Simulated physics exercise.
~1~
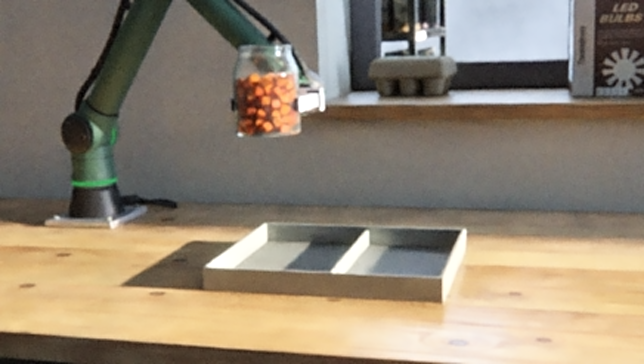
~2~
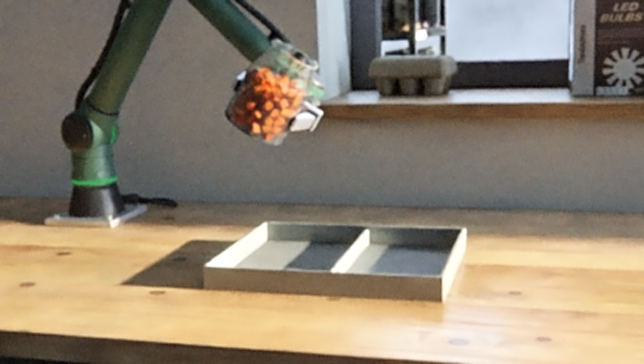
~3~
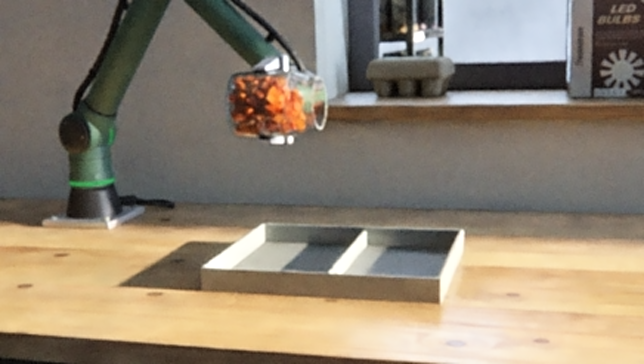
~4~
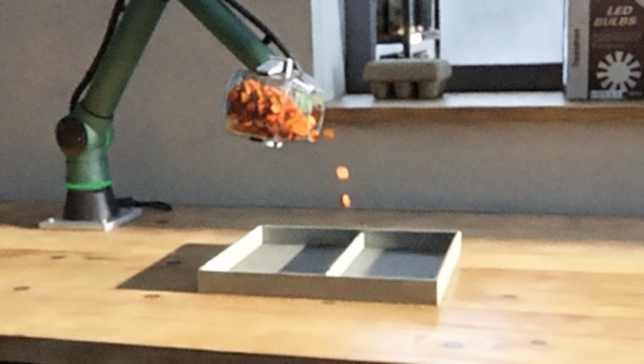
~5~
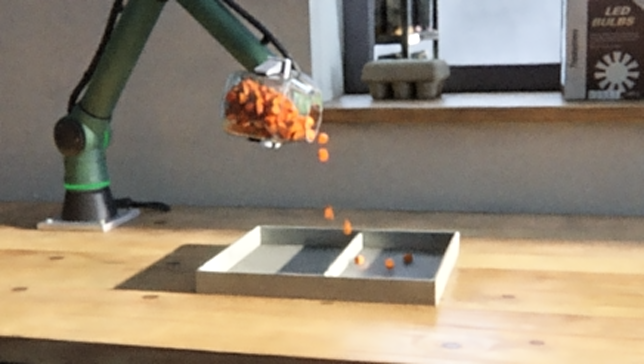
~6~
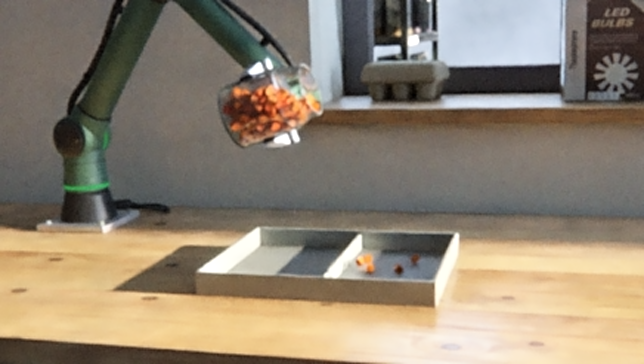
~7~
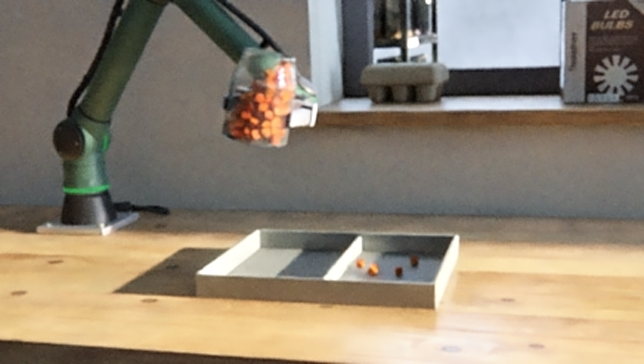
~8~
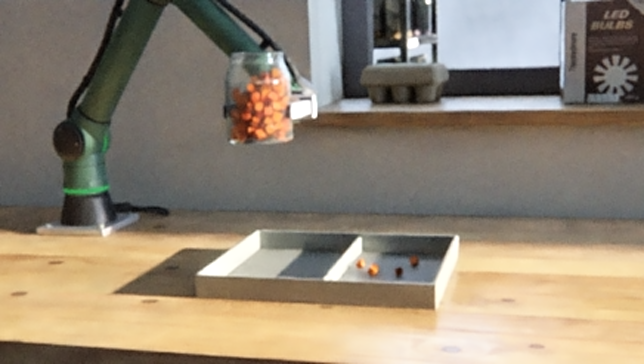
A green robot arm tipped a clear jar of orange vegetable dice to the right above a divided tray, letting a few pieces tumble out, then stood it upright again, still mostly full, with a small scattering left in the tray's right-hand part.
